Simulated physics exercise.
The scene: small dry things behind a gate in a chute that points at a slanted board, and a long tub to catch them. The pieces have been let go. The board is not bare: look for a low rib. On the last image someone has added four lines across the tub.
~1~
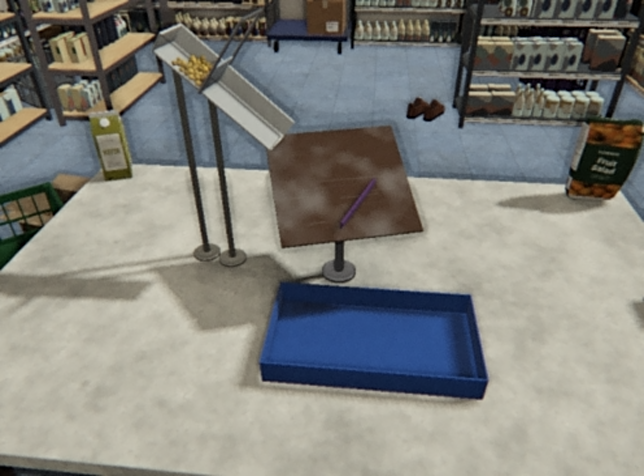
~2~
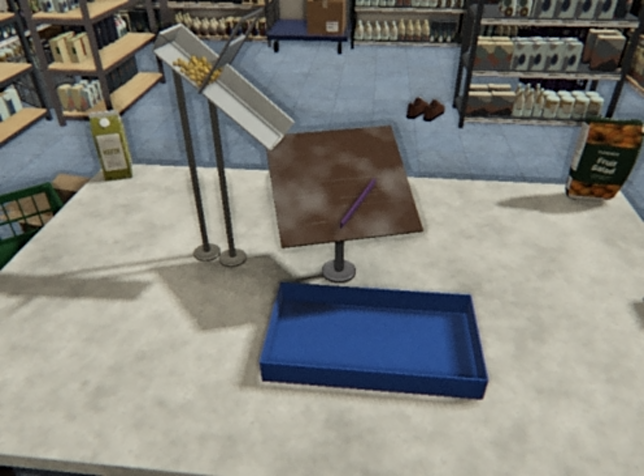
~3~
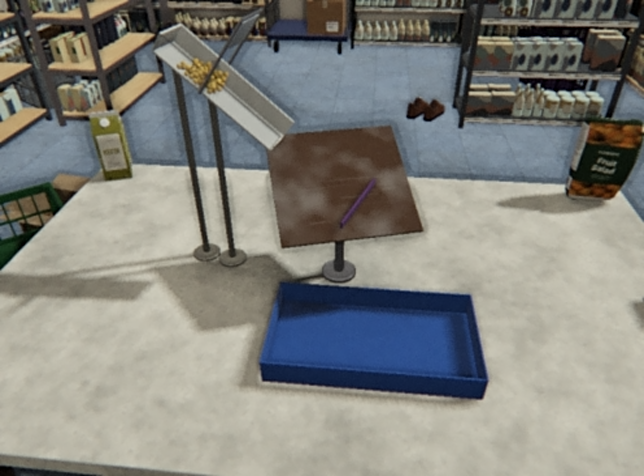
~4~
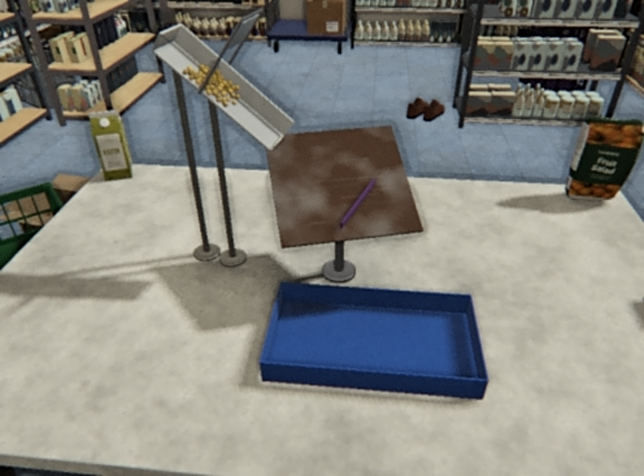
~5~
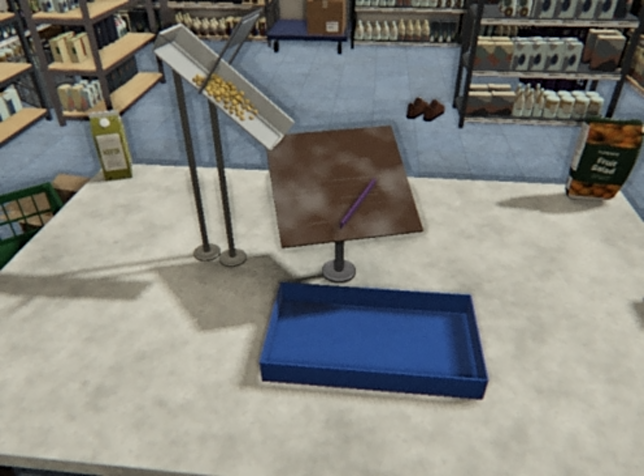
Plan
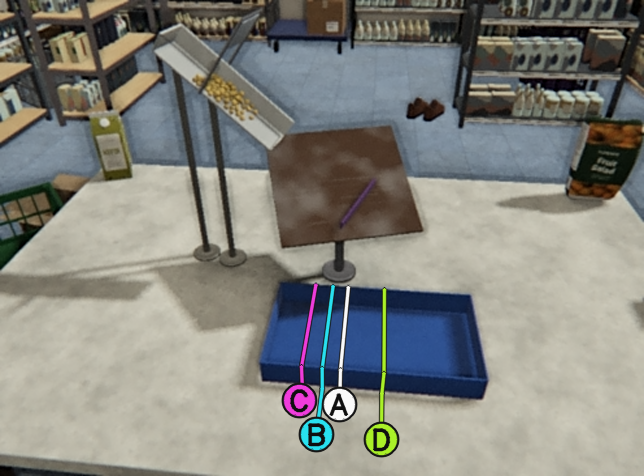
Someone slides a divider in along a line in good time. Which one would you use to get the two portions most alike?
Go for B.
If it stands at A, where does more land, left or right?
The left side.
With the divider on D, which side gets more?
The left side.
On the marked copy, line A crosses the front rim at (340, 368); line B crosses the front rim at (322, 367); line C crosses the front rim at (301, 365); line D crosses the front rim at (383, 372).
With A, of what is caught, most on the left of the divider, a small part on the right.
With B, of what is caught, about half on the left of the divider, about half on the right.
With C, of what is caught, a small part on the left of the divider, nearly all on the right.
With D, of what is caught, nearly all on the left of the divider, a stray few on the right.
